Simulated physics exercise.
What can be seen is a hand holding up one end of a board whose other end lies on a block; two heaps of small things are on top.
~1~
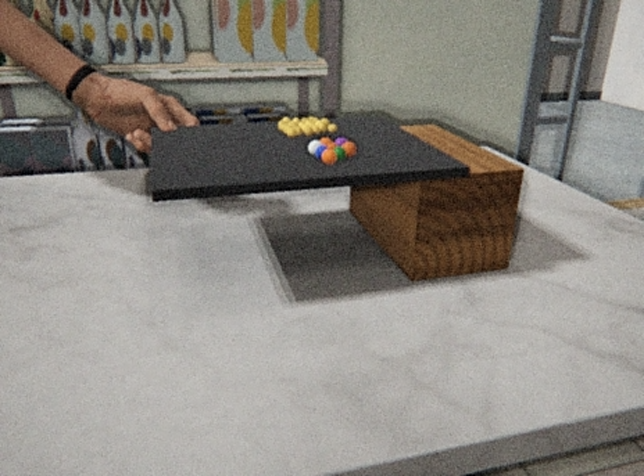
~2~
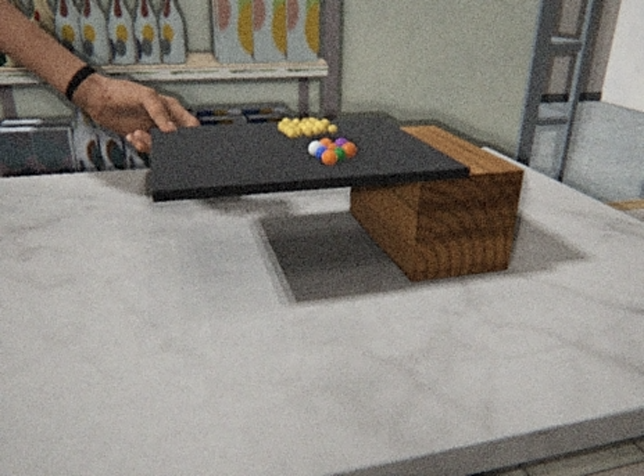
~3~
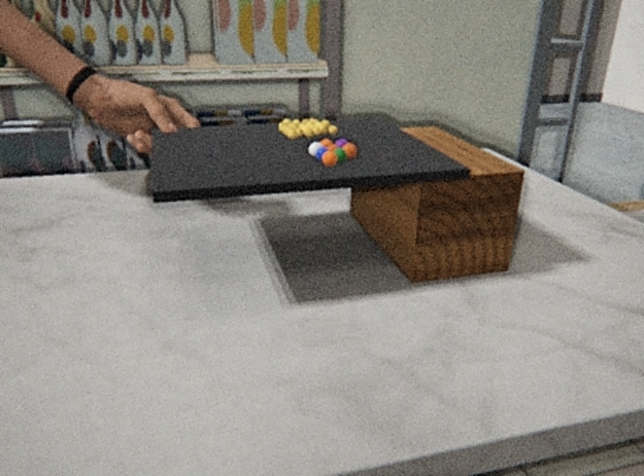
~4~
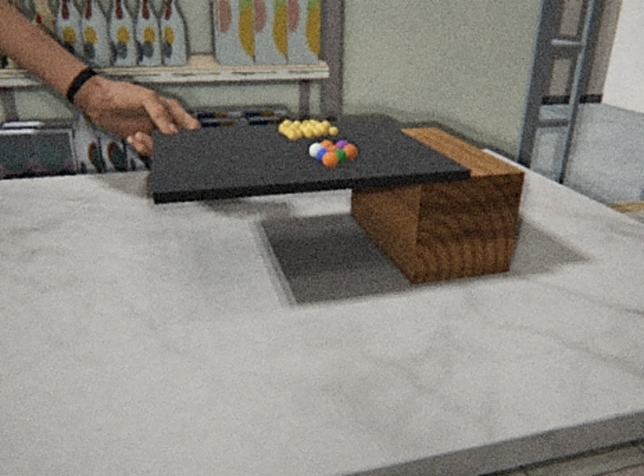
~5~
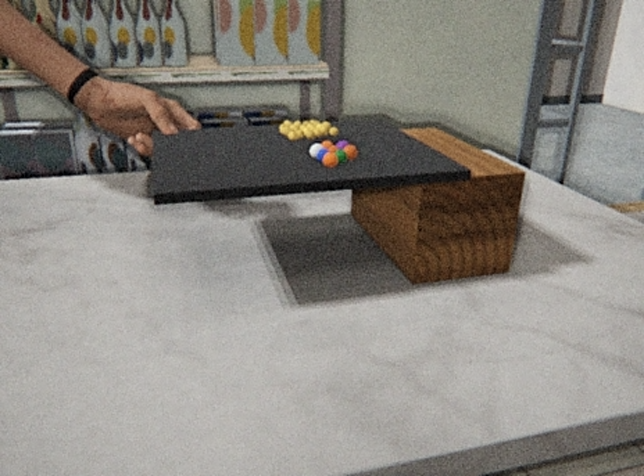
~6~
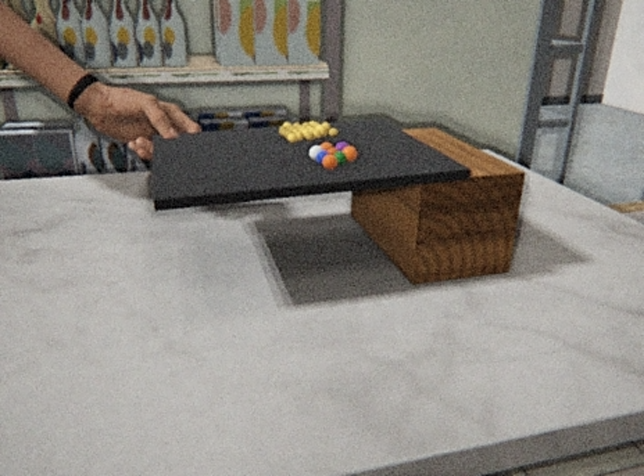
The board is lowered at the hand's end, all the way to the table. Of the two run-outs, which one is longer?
The near one.
Then, 0.39 s past the last view, board sloping at 13°; front handful all still on the board; back handful all still on the board.
Then, 0.81 s past the last view, board sloping at 26°; front handful mostly less than half a board's length out; back handful all still on the board.
Then, 1.31 s past the last view, board resting at 28°; front handful mostly one to two board lengths out; back handful mostly less than half a board's length out.
Finally, board resting at 28°; front handful mostly more than two board lengths out, most gone off the table; back handful mostly less than half a board's length out; the front handful has gone farther.
